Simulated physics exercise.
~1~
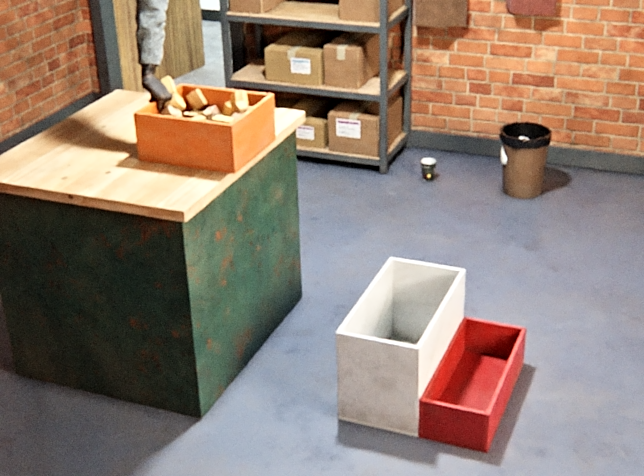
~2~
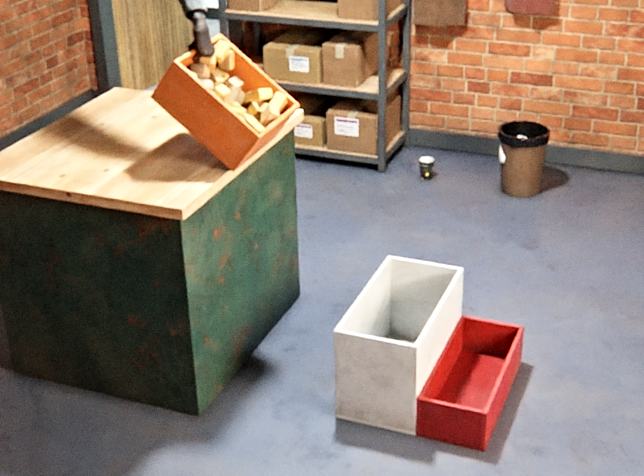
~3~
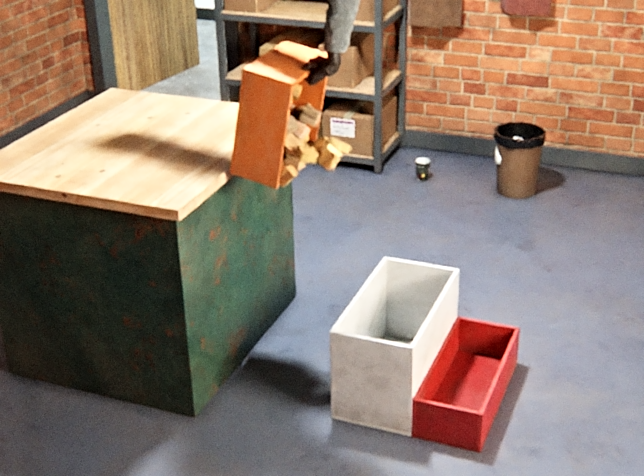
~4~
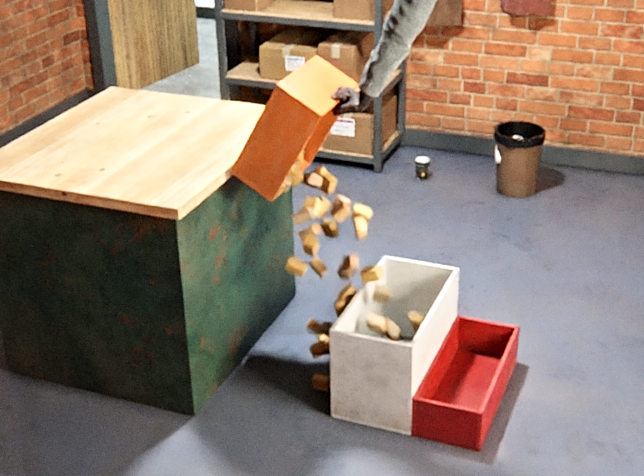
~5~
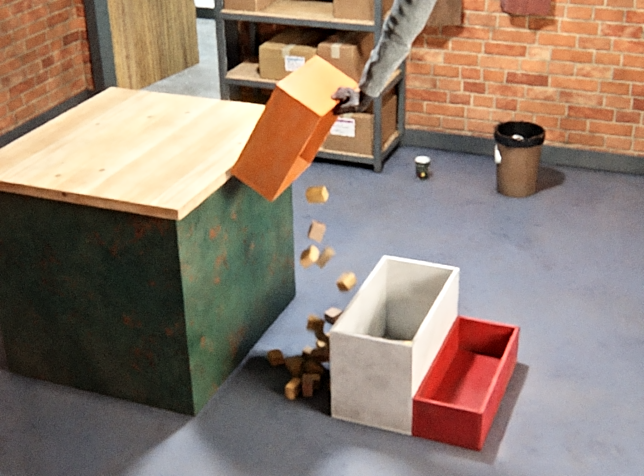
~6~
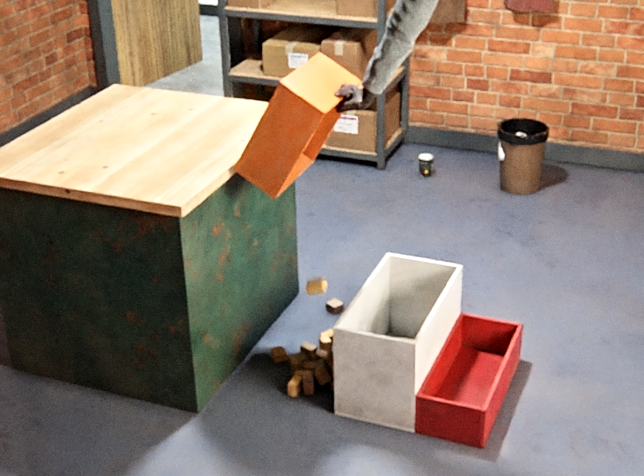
In a brick-walled workroom, a mechanical arm tipping an orange crate off a bench, spilling wooden blocks into and short of a white trough.
